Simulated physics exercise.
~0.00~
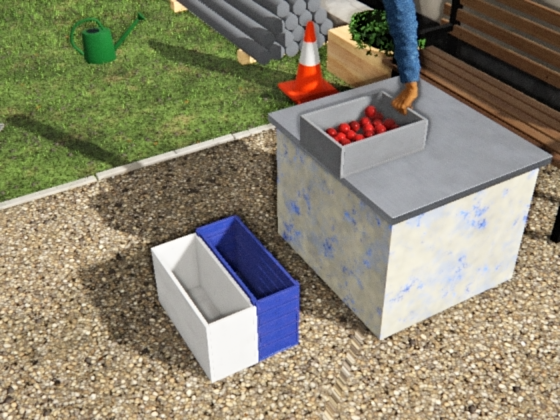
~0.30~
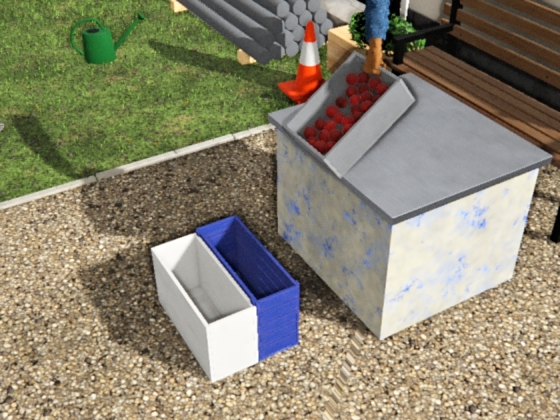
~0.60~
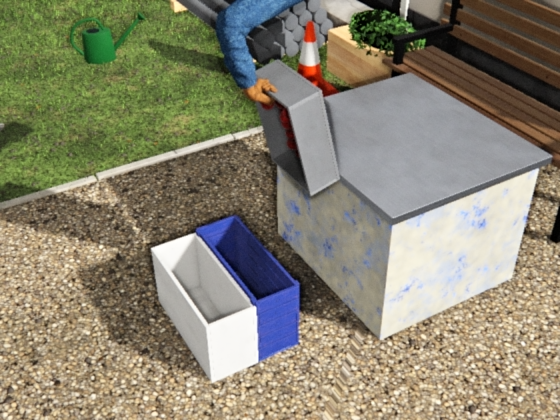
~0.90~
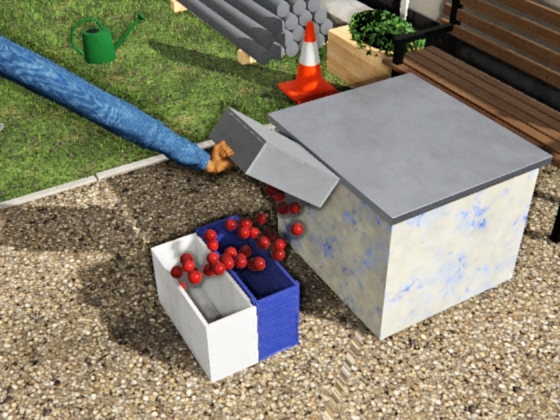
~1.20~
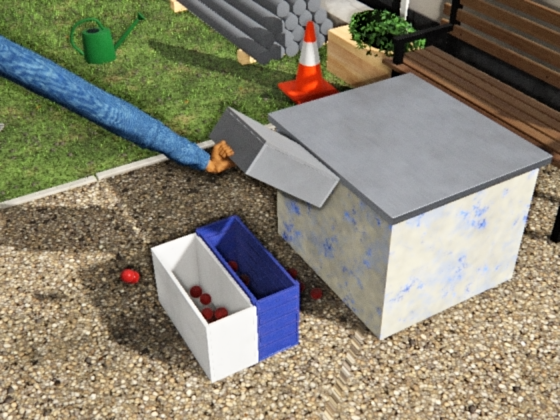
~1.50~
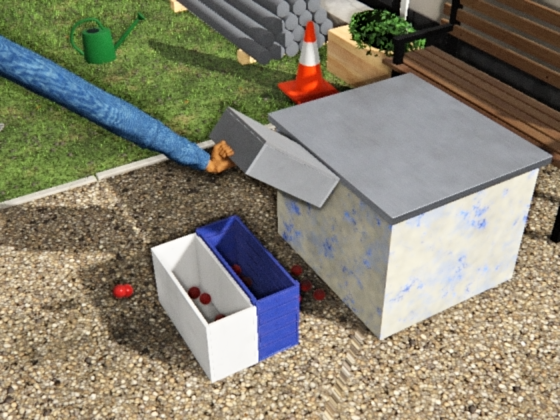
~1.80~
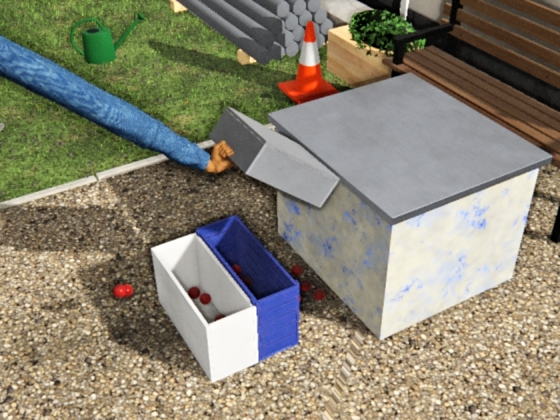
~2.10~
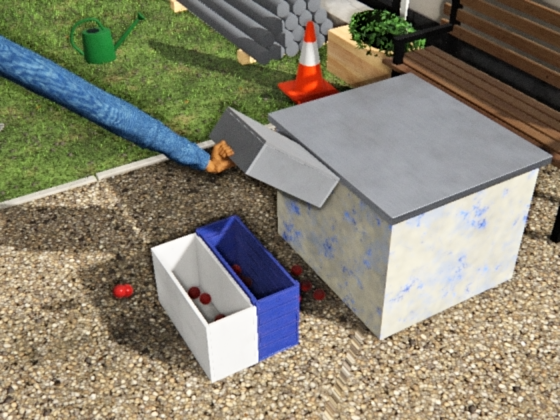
The video shows a blue-sleeved arm turning and tipping a grey crate of red apples at the edge of a stone-topped block, spilling them towards blue and white troughs on gravel; some land inside the troughs, others on the ground either side, and the crate stays tipped.
